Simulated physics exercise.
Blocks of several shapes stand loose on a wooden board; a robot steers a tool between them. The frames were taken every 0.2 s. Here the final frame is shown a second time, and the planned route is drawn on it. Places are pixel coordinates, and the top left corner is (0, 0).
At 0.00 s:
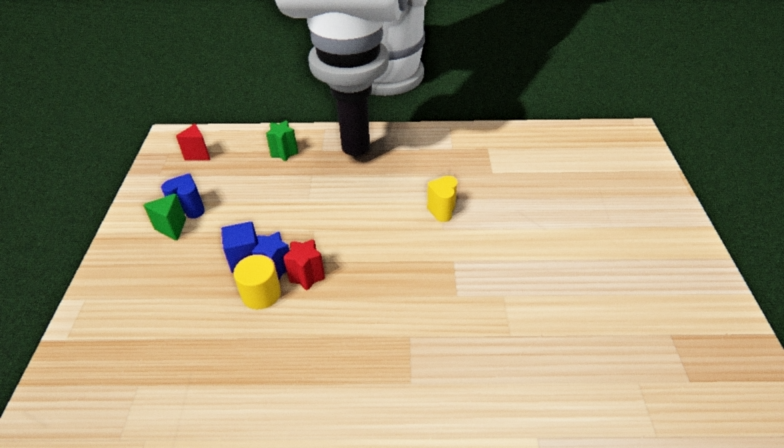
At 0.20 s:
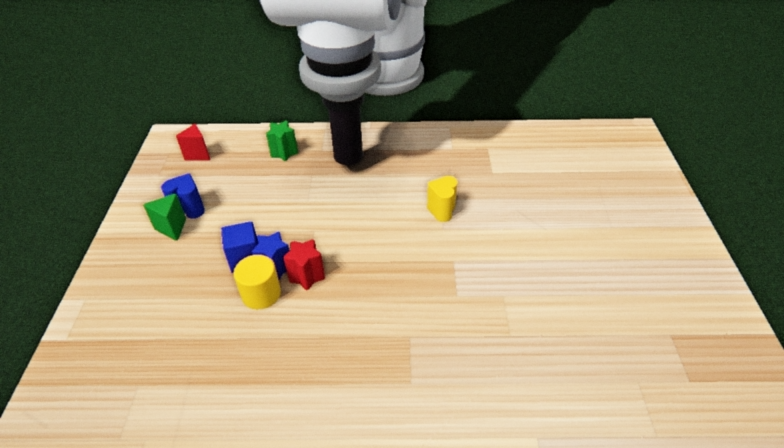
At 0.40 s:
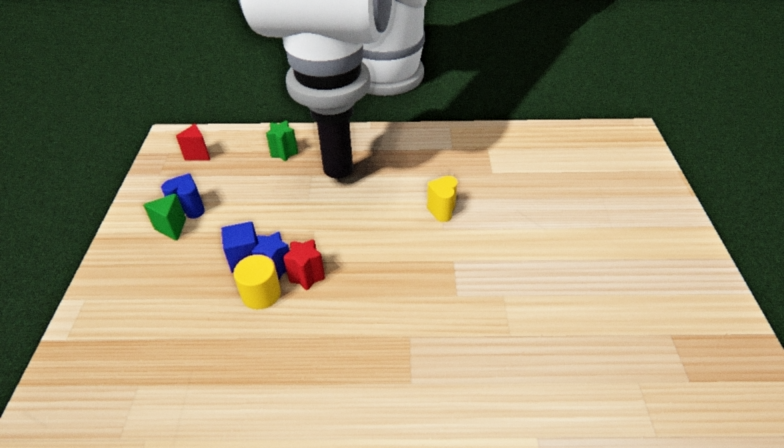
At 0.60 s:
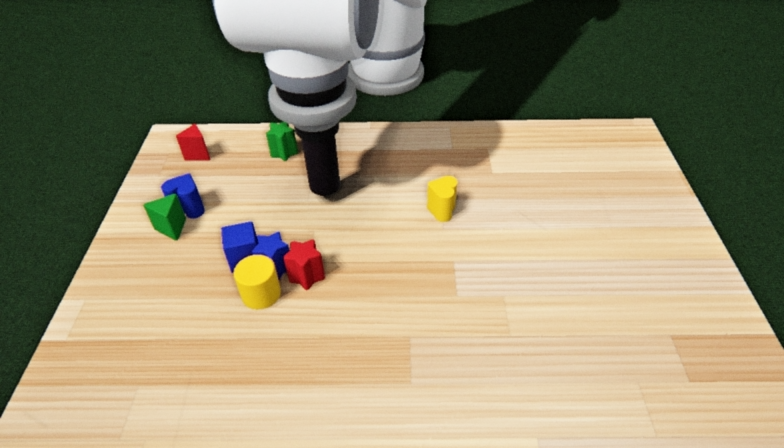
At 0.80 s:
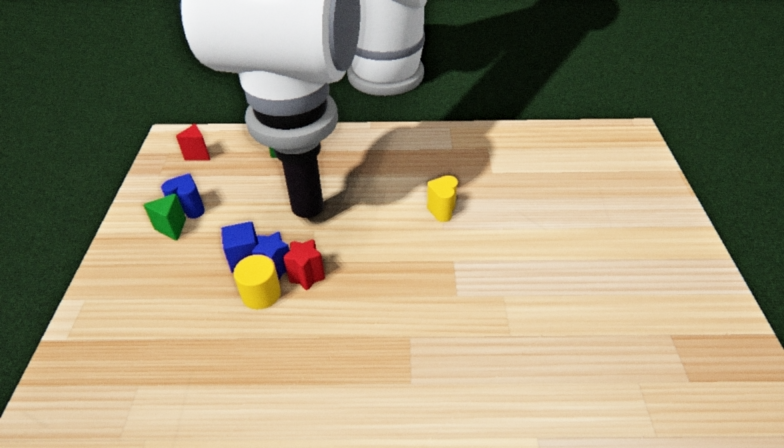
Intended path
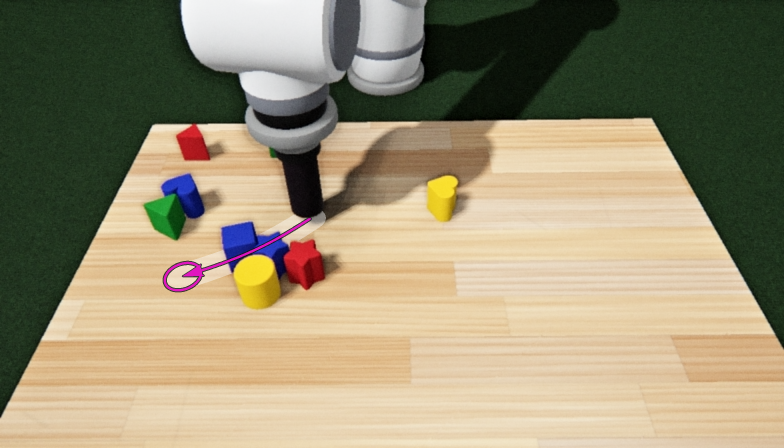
A pale wooden board on a dark green surface is seen from above and in front by a camera that stays still. Small red, green, blue and yellow blocks stand mostly on the left, with a yellow one nearer the middle, below a white and grey robot arm holding a black tool. The arm moves the tool toward the viewer and left, passing in front of a green block, while the blocks stay still.
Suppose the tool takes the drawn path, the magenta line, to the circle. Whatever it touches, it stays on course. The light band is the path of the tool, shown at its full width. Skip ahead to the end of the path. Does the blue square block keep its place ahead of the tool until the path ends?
No, it doesn't check out.
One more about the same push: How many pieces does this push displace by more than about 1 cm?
That makes 1 block.
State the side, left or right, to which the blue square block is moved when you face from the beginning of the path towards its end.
It moves off to the left.
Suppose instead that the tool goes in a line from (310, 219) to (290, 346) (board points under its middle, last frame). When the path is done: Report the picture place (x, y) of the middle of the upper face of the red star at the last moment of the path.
In the picture, it is at (294, 350).
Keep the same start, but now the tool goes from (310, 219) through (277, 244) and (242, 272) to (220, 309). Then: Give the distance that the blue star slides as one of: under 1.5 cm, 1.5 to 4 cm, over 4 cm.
More than 4 cm.
The drawn path runs from (310, 219) via (273, 241) and (230, 260), ending at (183, 276).
What follows on the original path. One third of the way, tool (269, 230); nothing pushed yet.
Two thirds of the way, tool (226, 249); blue square block (197, 258), turned 50° anticlockwise.
At the end, tool (178, 265); blue square block (168, 278), turned 85° anticlockwise; blue star not moved.
